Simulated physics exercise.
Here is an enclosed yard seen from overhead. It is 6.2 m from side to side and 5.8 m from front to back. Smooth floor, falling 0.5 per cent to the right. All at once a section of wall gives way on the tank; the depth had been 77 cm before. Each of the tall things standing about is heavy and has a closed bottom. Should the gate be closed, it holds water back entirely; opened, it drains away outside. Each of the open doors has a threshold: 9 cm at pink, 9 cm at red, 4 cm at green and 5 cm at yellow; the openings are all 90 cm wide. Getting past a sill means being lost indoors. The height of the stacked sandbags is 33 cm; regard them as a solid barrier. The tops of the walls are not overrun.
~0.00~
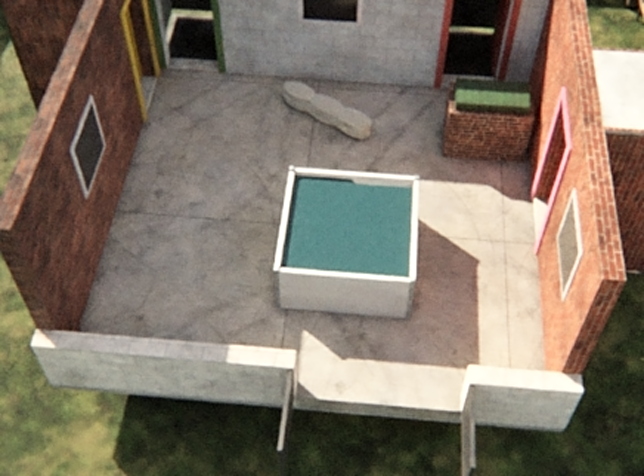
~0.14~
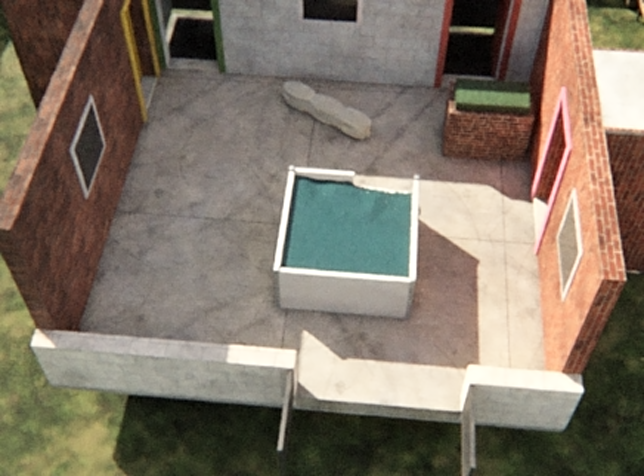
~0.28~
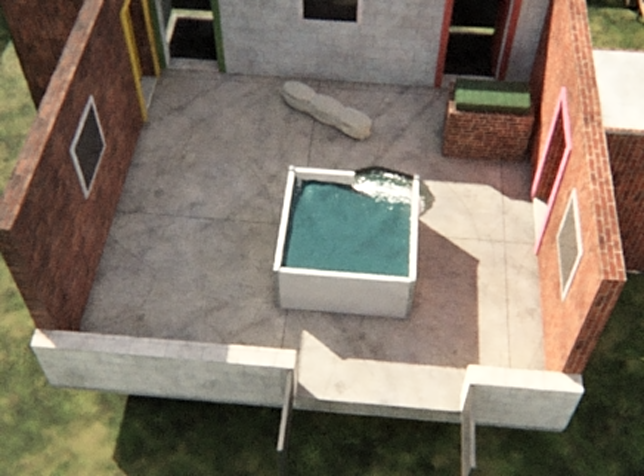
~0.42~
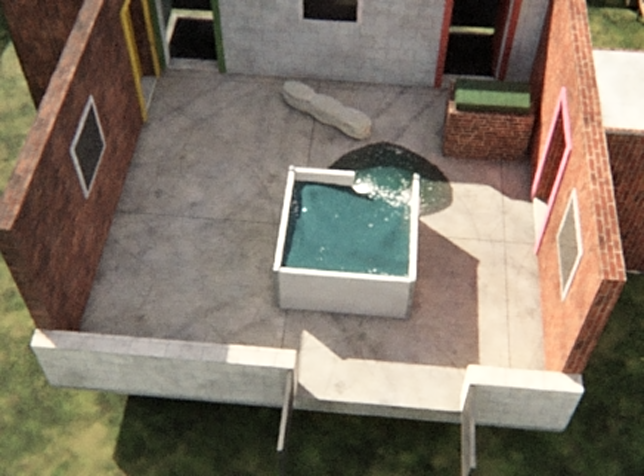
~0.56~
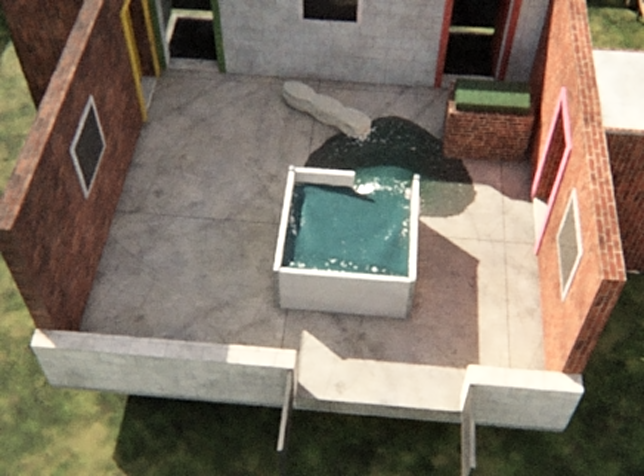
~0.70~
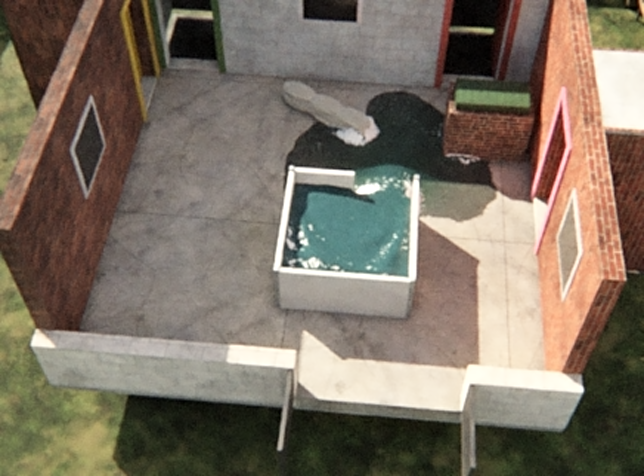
Teal water breaks through the far right side of a square white tank in a walled yard, seen from high above by a still camera. Red brick walls flank the grey floor, with a pale lumpy barrier behind the tank and a brick planter-like block at right. The water pours out foaming, spreads as a dark, widening pool to both, and churns inside the tank.
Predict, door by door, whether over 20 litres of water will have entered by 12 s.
Prediction: At the pink door, it will not. At the red door, over 20 litres will have entered. At the green door, over 20 litres will have entered. At the yellow door, over 20 litres will have entered.
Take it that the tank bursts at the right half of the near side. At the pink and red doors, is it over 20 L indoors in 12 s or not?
At the pink door the limit is not exceeded; at the red door it is not exceeded.
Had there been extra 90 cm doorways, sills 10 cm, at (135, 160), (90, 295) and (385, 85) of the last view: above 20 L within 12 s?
Check each in turn: The first fails, the second fails, the third succeeds.
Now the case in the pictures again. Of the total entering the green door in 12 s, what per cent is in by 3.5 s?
15 percent or so by then.
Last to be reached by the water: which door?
Lab note: Last arrival at the yellow door.
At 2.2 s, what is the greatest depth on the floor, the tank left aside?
Peak depth: Approx. 38 cm.
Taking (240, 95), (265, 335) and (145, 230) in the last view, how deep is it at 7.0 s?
Depths: About 4, 0 and 3 centimetres.
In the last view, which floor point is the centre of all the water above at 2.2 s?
Around (372, 200).
After 1.4 s water covers 20 % of the floor and is deepest (42 cm) near (414, 92); pink door not reached, red door 19 cm at the sill, 14 L in, green door not reached, yellow door not reached.
After 2.2 s water covers 35 % of the floor and is deepest (38 cm) near (425, 92); pink door 6 cm at the sill, 0 L in, red door 20 cm at the sill, 62 L in, green door 7 cm at the sill, 0 L in, yellow door not reached.
After 3.5 s water covers 55 % of the floor and is deepest (31 cm) near (425, 92); pink door 5 cm at the sill, 0 L in, red door 14 cm at the sill, 122 L in, green door 8 cm at the sill, 13 L in, yellow door 17 cm at the sill, 36 L in.
After 7.0 s water covers 85 % of the floor and is deepest (15 cm) near (360, 88); pink door 7 cm at the sill, 0 L in, red door 11 cm at the sill, 181 L in, green door 6 cm at the sill, 58 L in, yellow door 11 cm at the sill, 174 L in.
After 12.0 s water covers 95 % of the floor and is deepest (8 cm) near (543, 401); pink door 6 cm at the sill, 0 L in, red door 7 cm at the sill, 195 L in, green door 6 cm at the sill, 91 L in, yellow door 5 cm at the sill, 214 L in.
